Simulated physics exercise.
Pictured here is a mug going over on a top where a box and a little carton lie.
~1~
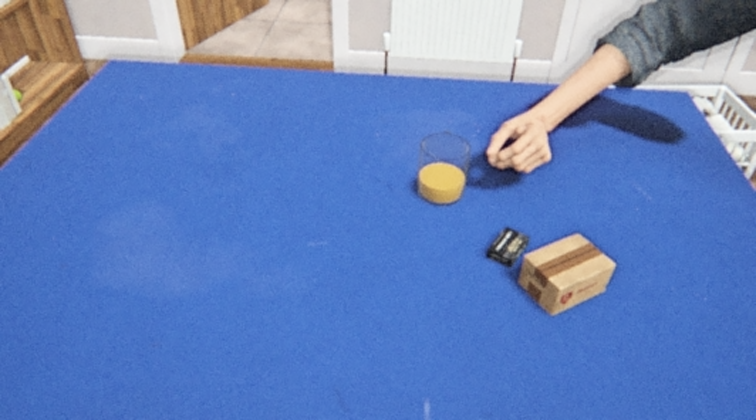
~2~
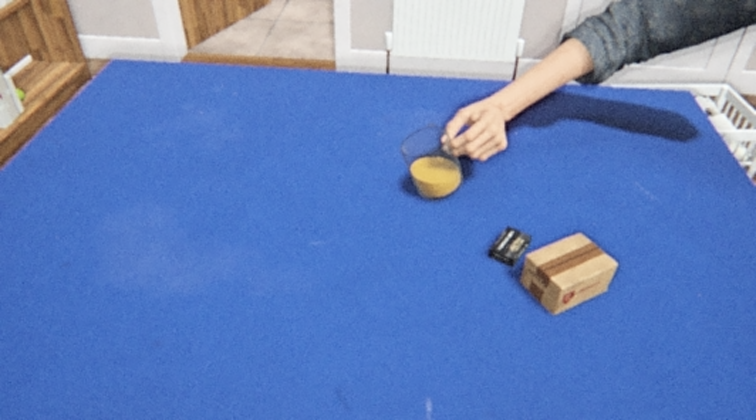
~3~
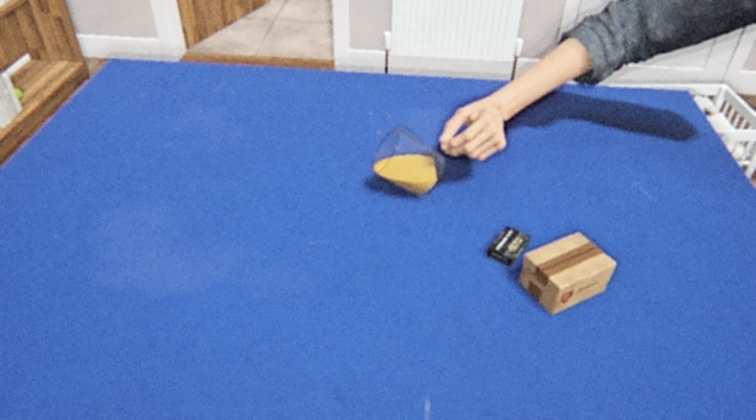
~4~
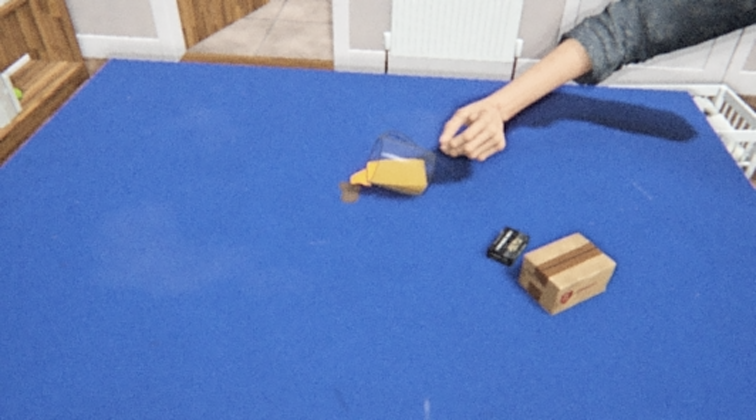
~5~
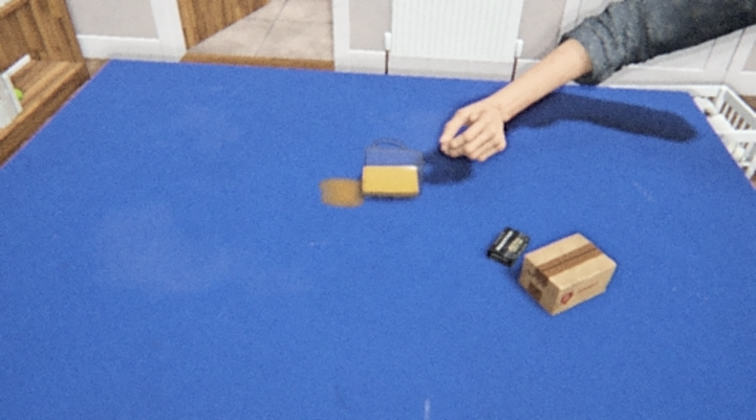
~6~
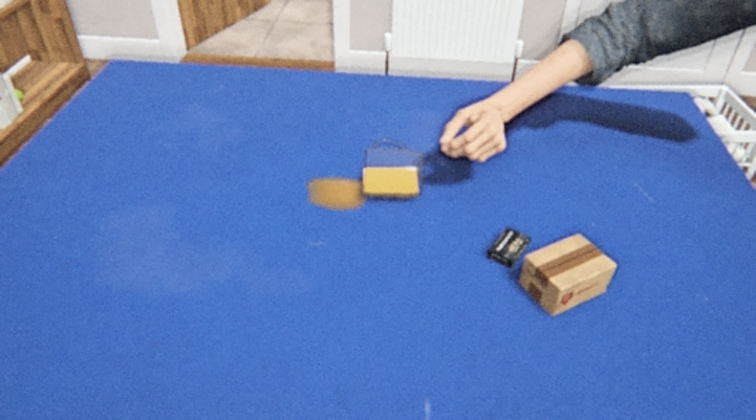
A hand pushes a glass of orange liquid over leftward, and a puddle spreads beside it.
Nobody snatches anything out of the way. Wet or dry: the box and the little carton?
Well, the box is left dry, while the little carton is left dry.
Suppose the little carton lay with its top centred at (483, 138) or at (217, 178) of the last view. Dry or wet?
In the first try it stays dry; in the second it is reached.
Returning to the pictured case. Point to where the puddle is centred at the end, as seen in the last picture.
It settles with its centre at about (224, 193).
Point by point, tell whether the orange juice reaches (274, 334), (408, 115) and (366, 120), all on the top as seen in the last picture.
Well, the first one is left alone, the second one is left alone, and the last one is left alone.
A moment on, the puddle covers about as much as a plate; the box is untouched; the little carton is untouched.
Further on, the puddle covers about as much as a tray; the box is untouched; the little carton is untouched.
When it is over, the puddle covers about as much as a tray; the box is untouched; the little carton is untouched.
